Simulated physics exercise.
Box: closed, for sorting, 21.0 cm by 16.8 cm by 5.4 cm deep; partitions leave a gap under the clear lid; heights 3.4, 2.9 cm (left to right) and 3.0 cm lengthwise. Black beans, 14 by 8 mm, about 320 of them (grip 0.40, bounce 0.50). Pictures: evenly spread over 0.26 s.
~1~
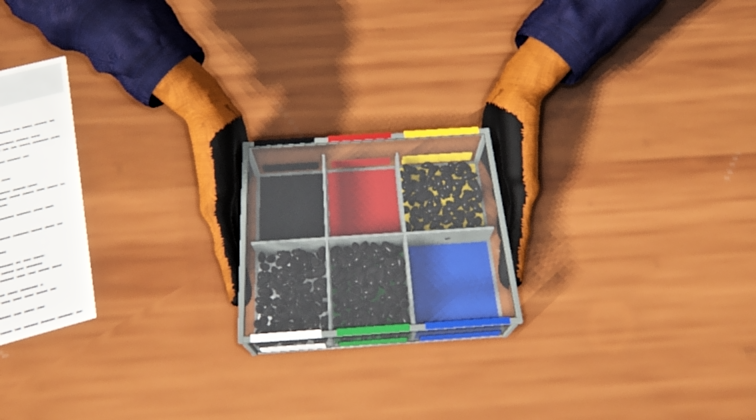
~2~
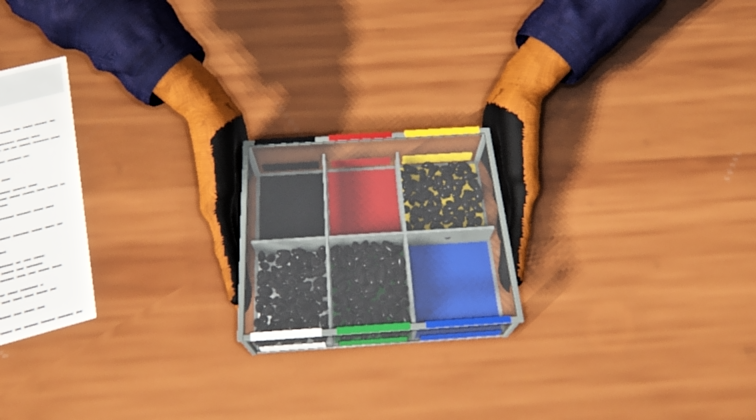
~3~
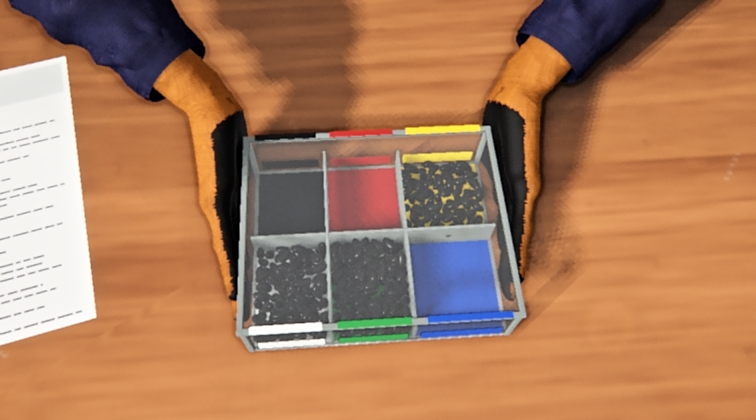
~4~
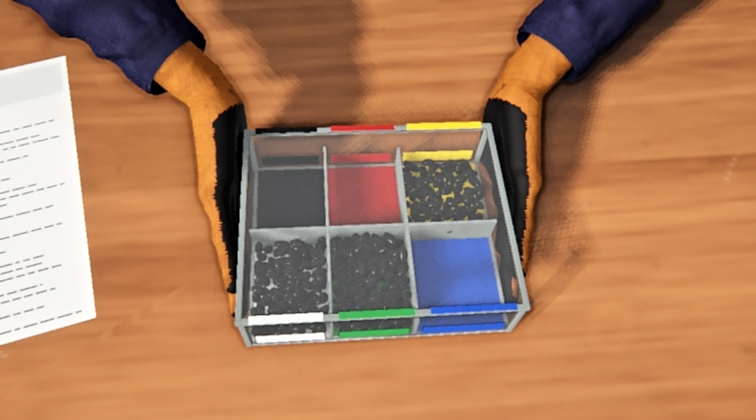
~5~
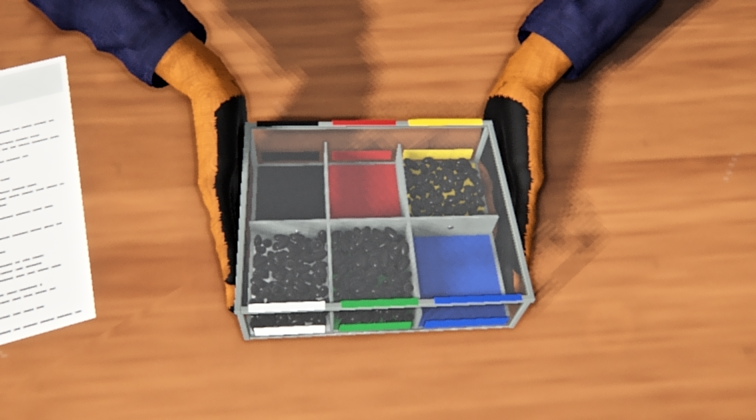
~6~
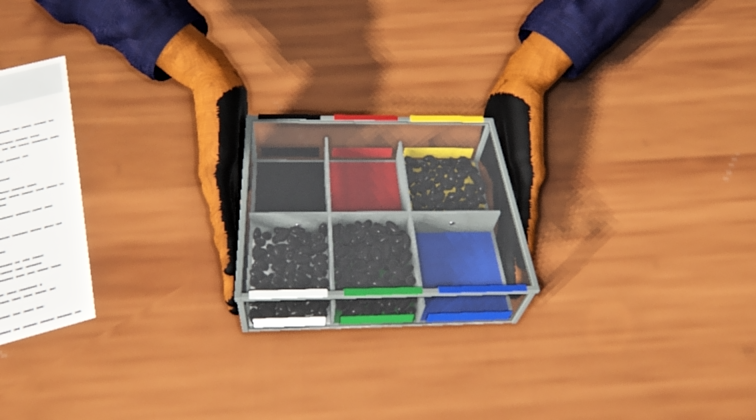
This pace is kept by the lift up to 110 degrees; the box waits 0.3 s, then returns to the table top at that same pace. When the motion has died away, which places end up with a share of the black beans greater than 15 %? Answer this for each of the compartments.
Red: Qualifies. Blue: Does not qualify. Green: Does not qualify. Yellow: Qualifies. White: Does not qualify. Black: Does not qualify.
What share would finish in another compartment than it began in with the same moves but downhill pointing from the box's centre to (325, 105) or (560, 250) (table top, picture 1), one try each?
Approximately 75 percent, then 75 percent.
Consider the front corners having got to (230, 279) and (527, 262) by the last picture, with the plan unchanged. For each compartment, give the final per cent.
Each compartment ends with, in per cent, red 35, blue 0, green 0, yellow 35, white 0 and black 30.
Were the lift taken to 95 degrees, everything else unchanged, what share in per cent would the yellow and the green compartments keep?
With that change you'd see yellow at 65 % and green at 5 %.
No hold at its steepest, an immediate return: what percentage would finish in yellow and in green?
That would leave yellow with 65 percent and green with 0 percent.
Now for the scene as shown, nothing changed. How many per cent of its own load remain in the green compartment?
Around 0 %.
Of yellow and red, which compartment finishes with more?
Answer: Yellow.
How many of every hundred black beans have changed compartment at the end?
Roughly 70 in a hundred.
Then, 1.64 s after the last picture, tilt 110 degrees; red 25 %, green 5 %, yellow 65 %, black 5 %.
Then, 2.73 s after the last picture, tilt 56 degrees; red 30 %, yellow 65 %, black 5 %.
Then, 3.80 s after the last picture, tilt 0 degrees; red 30 %, yellow 65 %, black 5 %.
In the end, red 30 %, blue 0 %, green 0 %, yellow 65 %, white 0 %, black 5 %.
